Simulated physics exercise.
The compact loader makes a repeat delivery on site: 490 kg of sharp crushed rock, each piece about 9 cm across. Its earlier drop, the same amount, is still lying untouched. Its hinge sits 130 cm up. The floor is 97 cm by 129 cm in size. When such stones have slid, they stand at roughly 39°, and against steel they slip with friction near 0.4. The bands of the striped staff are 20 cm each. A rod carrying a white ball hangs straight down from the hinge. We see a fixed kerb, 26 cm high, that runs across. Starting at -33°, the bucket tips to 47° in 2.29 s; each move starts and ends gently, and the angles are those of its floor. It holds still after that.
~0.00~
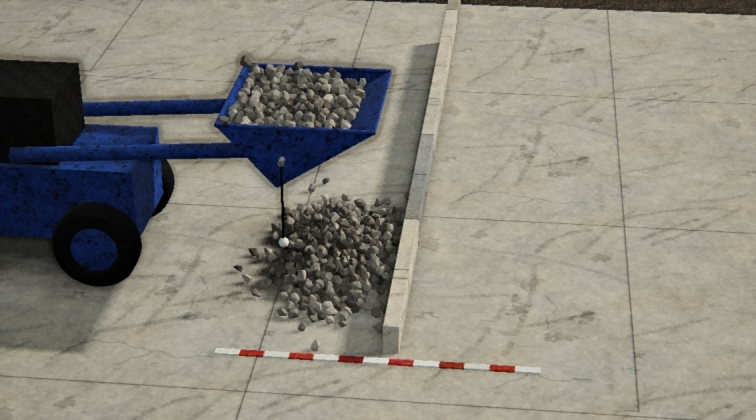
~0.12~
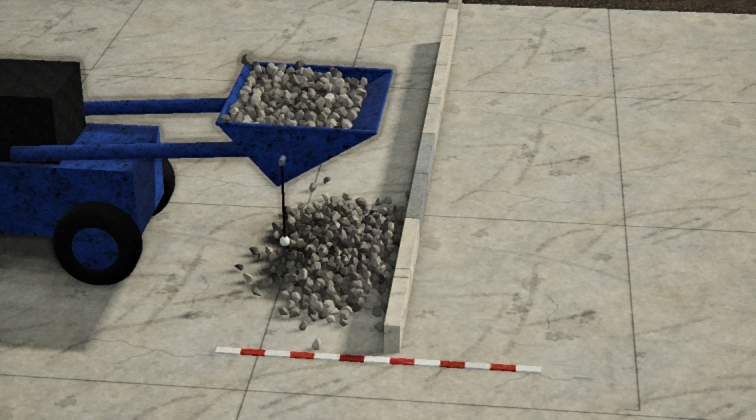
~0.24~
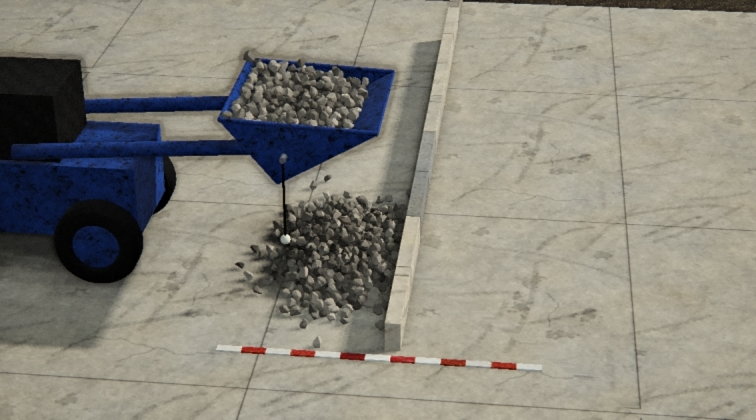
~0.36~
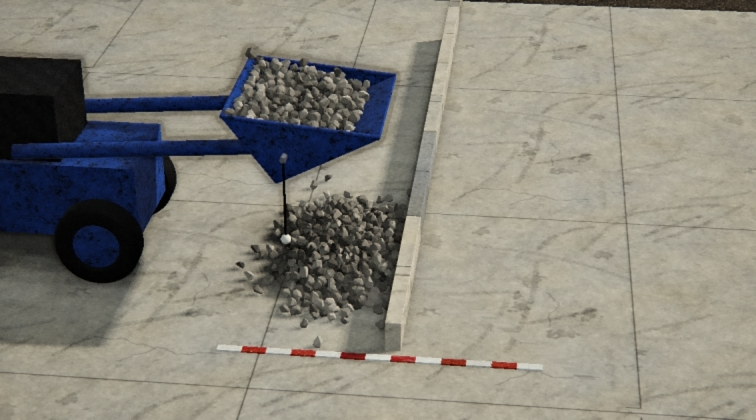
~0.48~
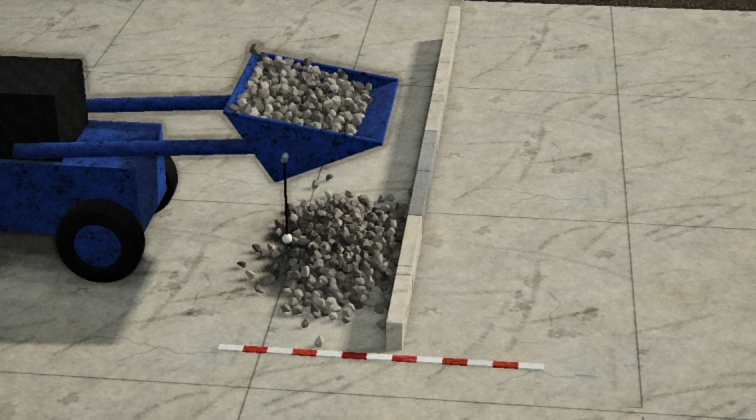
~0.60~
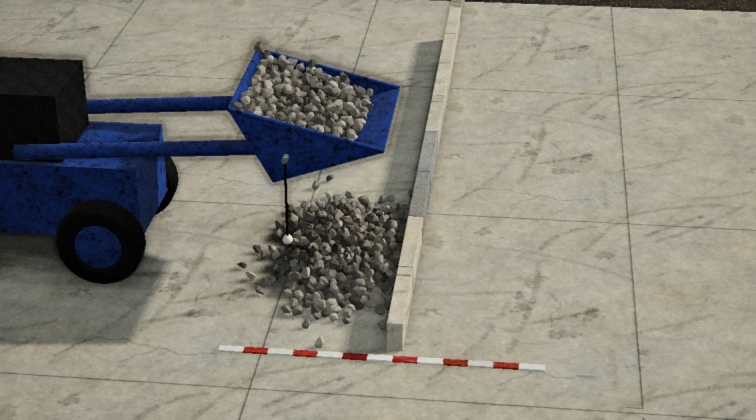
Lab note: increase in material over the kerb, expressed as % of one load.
Increase: 13 %.
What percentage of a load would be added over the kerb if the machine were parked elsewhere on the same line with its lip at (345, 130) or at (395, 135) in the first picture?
I'd guess close to 5 per cent first and close to 35 per cent second.
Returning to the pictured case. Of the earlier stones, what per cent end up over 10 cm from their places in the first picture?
Close to 0 per cent.
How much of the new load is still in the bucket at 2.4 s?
Still inside: Some 10 %.
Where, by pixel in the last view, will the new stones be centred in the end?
I'd say close to (381, 237).
After 1.7 s the floor is at 35°; in per cent of one load, 98 in the bucket, 102 on this side of the kerb; the foremost stones are at (403, 246).
After 2.4 s the floor is at 47°; in per cent of one load, 11 in the bucket, 182 on this side of the kerb, 7 over the kerb; the foremost stones are at (465, 257).
After 2.7 s the floor is at 47°; in per cent of one load, 0 in the bucket, 188 on this side of the kerb, 12 over the kerb; the foremost stones are at (503, 268).
After 5.6 s the floor is at 47°; in per cent of one load, 0 in the bucket, 187 on this side of the kerb, 13 over the kerb; the foremost stones are at (513, 275). Net gain over the kerb, 13.
